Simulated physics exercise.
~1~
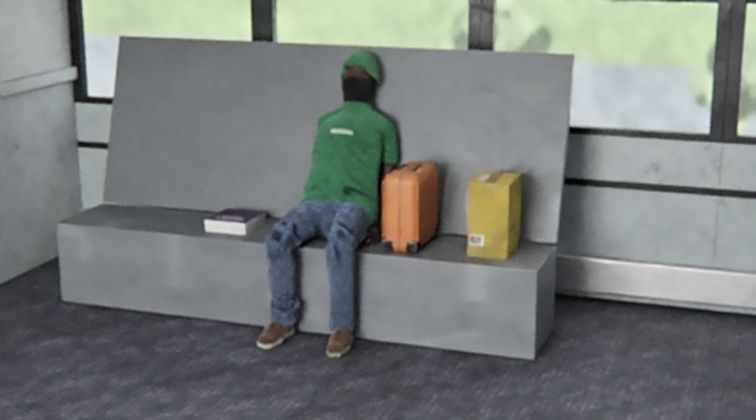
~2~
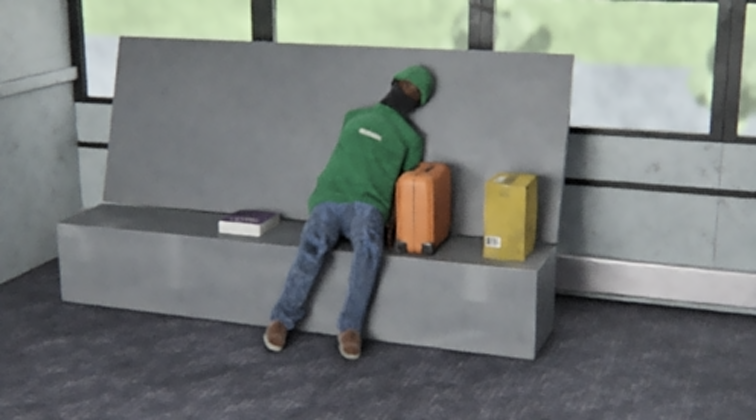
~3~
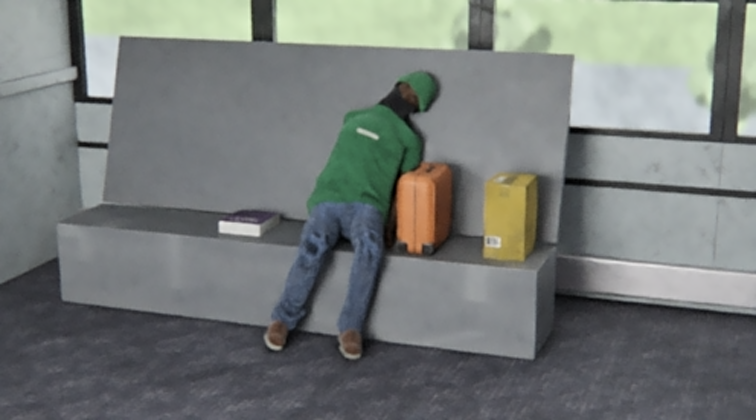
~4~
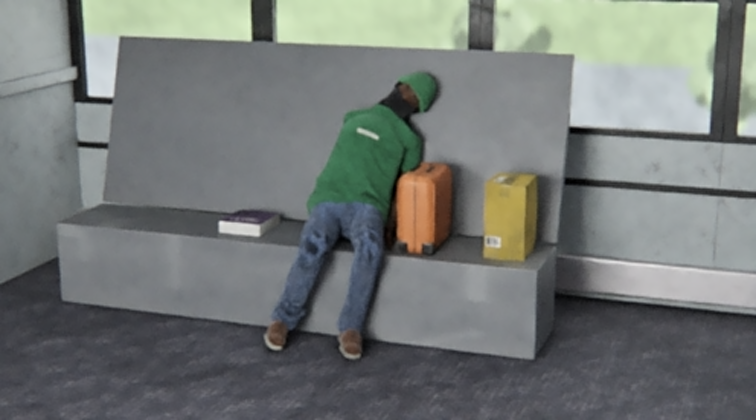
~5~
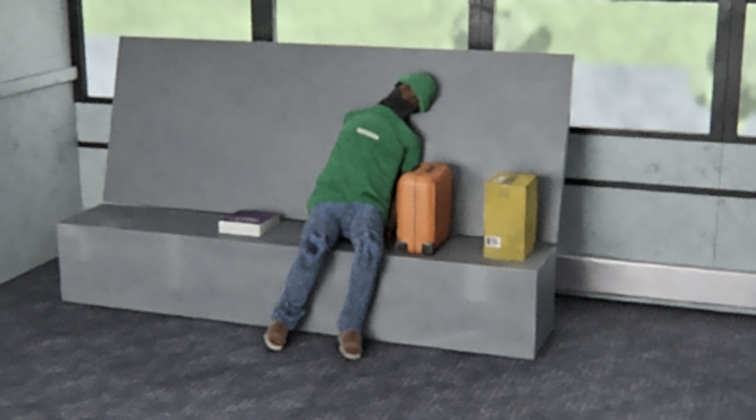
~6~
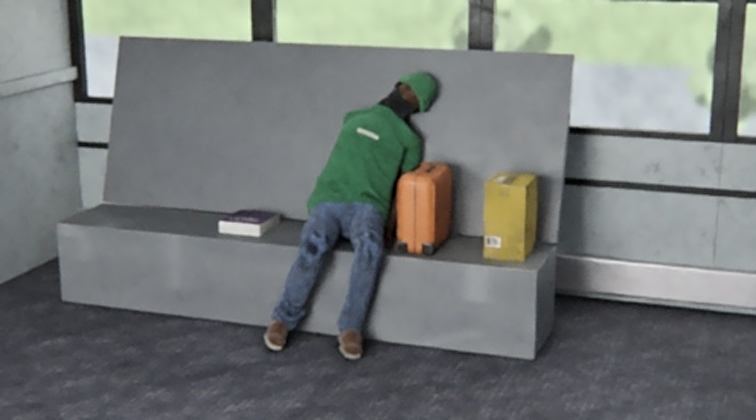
In a rail car, a long grey bench with a tall back stands below windows, seen from the front and slightly above by a still camera. A limp sleeper in a green cap, green top and blue jeans sits near the middle, with a purple and white book to the left and an orange case and a yellow pack upright to the right. The sleeper slumps to the right, head tipping over, while the book, case and pack shift a little the same way. Then everything settles, the sleeper leaning and all three objects still on the seat.
